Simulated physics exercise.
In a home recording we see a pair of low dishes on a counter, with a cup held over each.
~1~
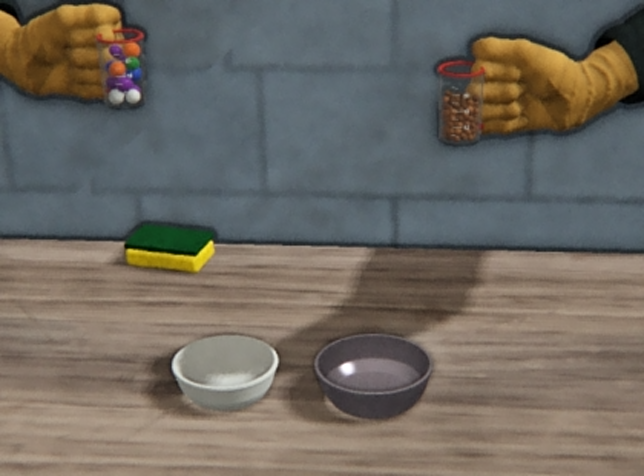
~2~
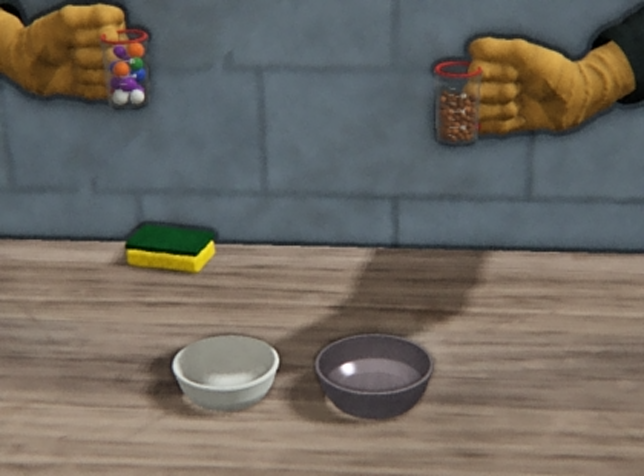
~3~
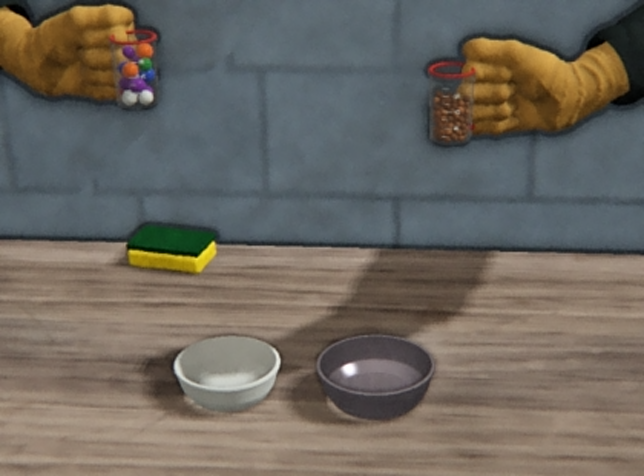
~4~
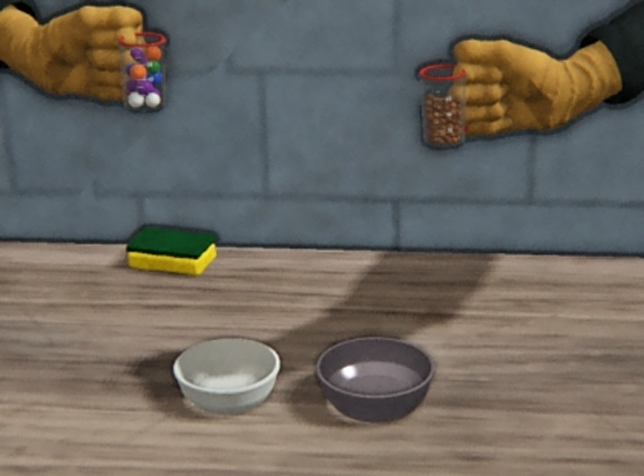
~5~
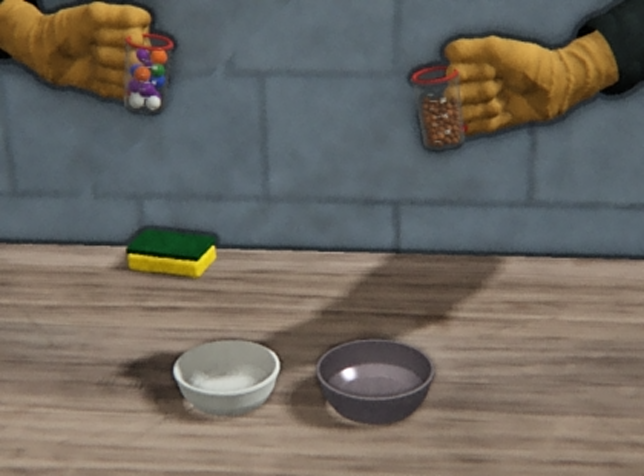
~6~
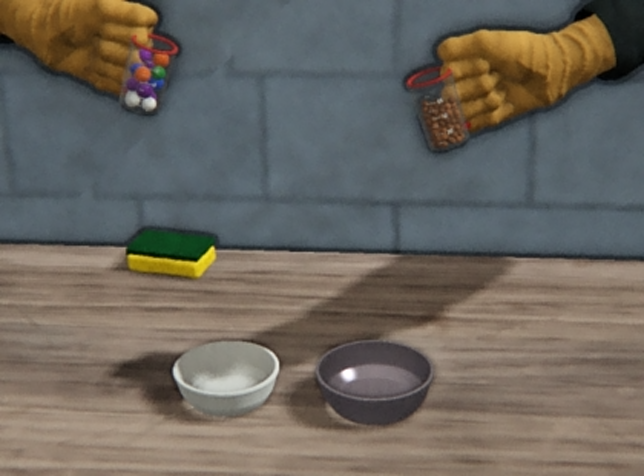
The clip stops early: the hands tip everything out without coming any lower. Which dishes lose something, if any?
Result: Left: Most likely some of it gets out; right: Most likely some of it gets out.
Then, 0.27 s past the last view, left, all still in the cup; right, all still in the cup.
Then, 0.62 s past the last view, left, all still in the cup; right, all still in the cup.
Then, 1.00 s past the last view, left, about two thirds still in the cup, about a third in the air; right, most still in the cup, a small part in the air.
Finally, left, about a quarter in the dish, about two thirds outside the dish; right, nearly all in the dish, a small part outside the dish.
